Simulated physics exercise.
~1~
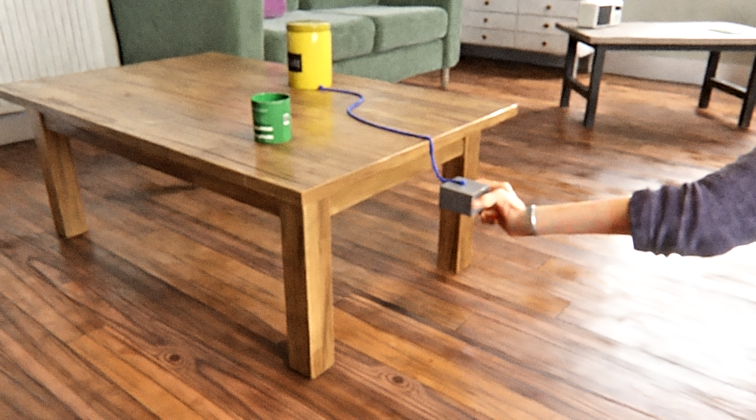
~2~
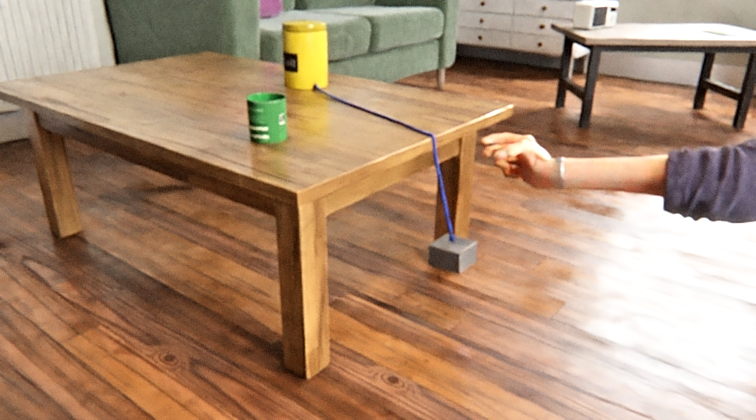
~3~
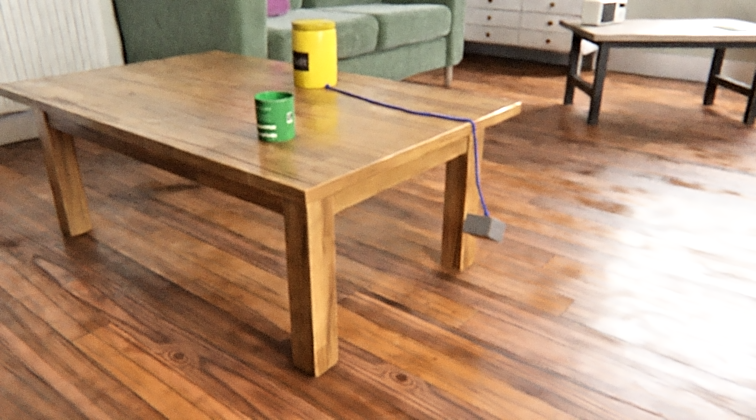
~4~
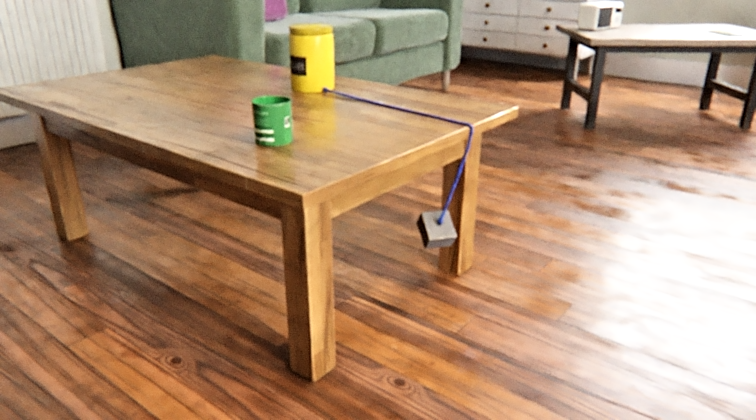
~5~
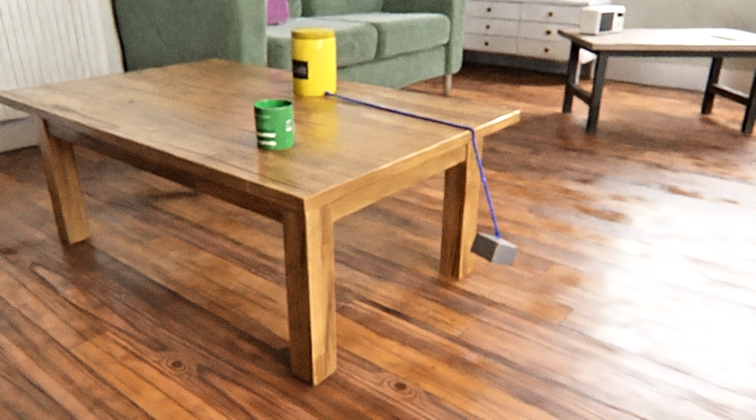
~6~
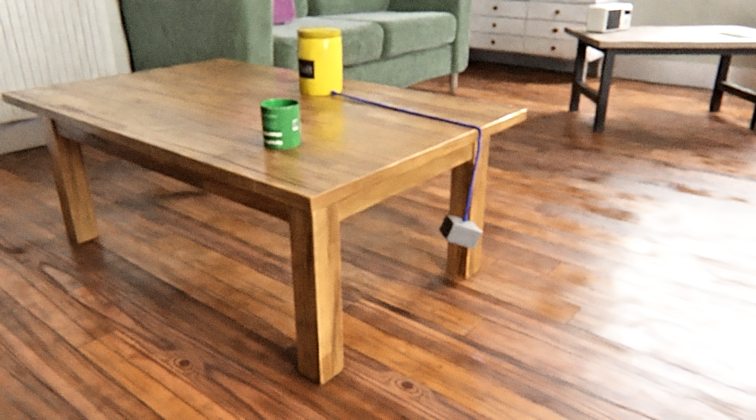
A hand releases a grey block on a blue string, and it swings beside the table.
